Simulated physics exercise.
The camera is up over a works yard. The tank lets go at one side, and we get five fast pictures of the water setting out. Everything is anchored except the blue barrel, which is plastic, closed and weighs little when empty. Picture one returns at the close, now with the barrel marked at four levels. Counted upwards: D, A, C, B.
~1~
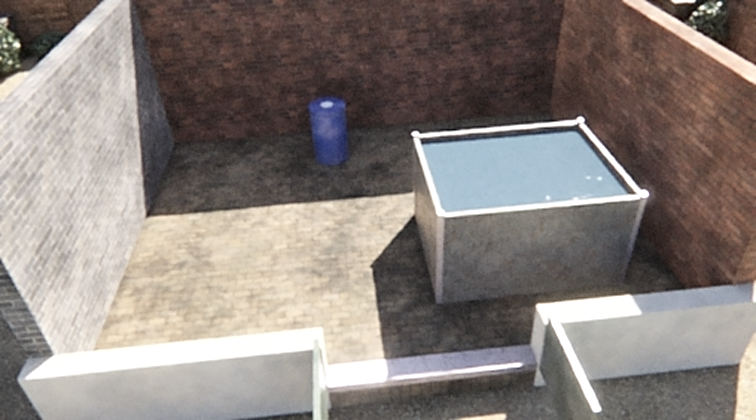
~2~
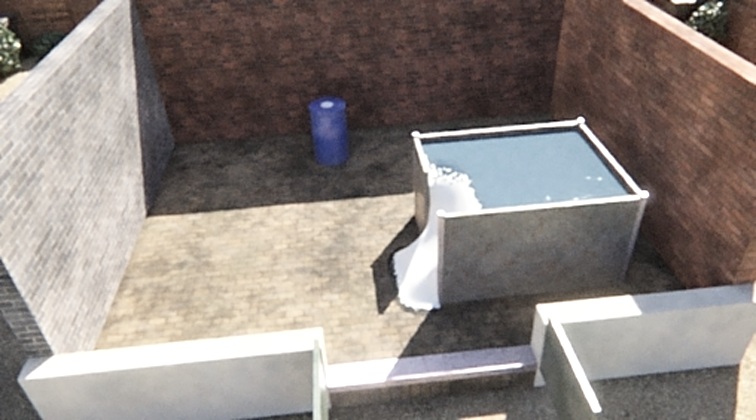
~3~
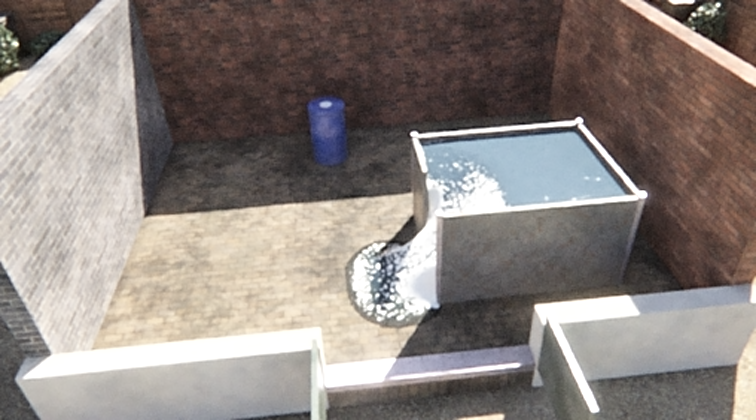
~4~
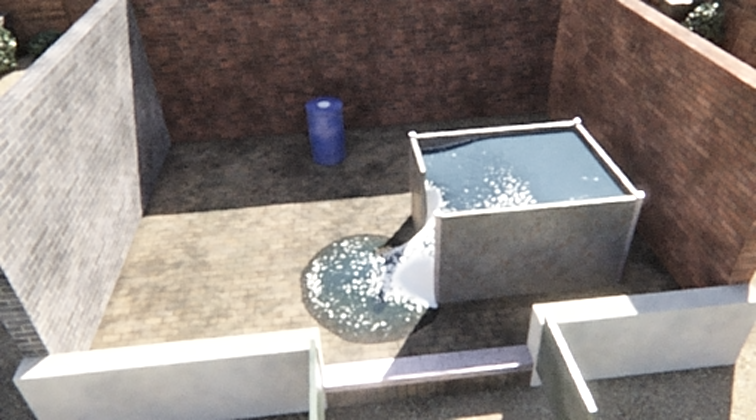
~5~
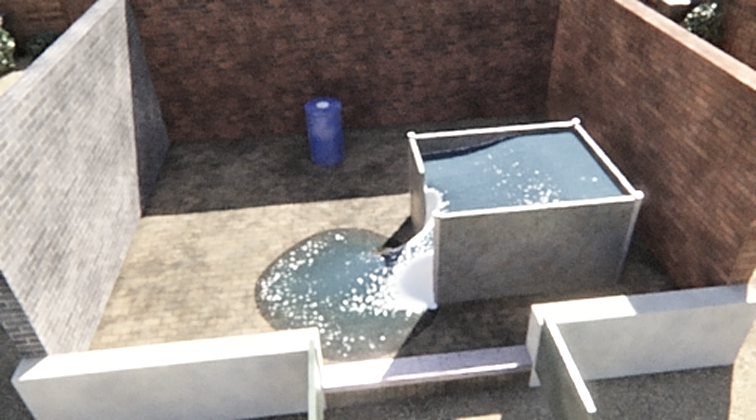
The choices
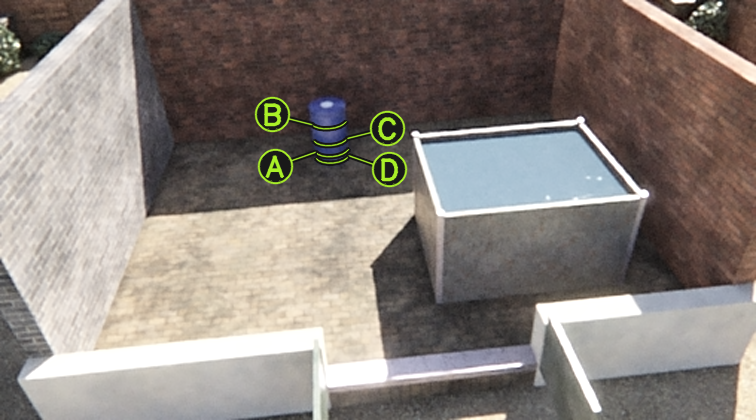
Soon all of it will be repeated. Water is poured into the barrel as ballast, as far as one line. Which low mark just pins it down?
Use line C.
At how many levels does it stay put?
Two.
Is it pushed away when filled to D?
Yes, it does.
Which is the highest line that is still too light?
Here it is line A.
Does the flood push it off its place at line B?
No.
On the marked copy, A at (332, 156); B at (329, 128); C at (331, 145); D at (333, 163); from the bottom up D, A, C, B.
Choosing A, it is pushed about twice its own width away.
Choosing B, it does not move.
Choosing C, it does not move.
Choosing D, it is pushed about 5 times its own width away.
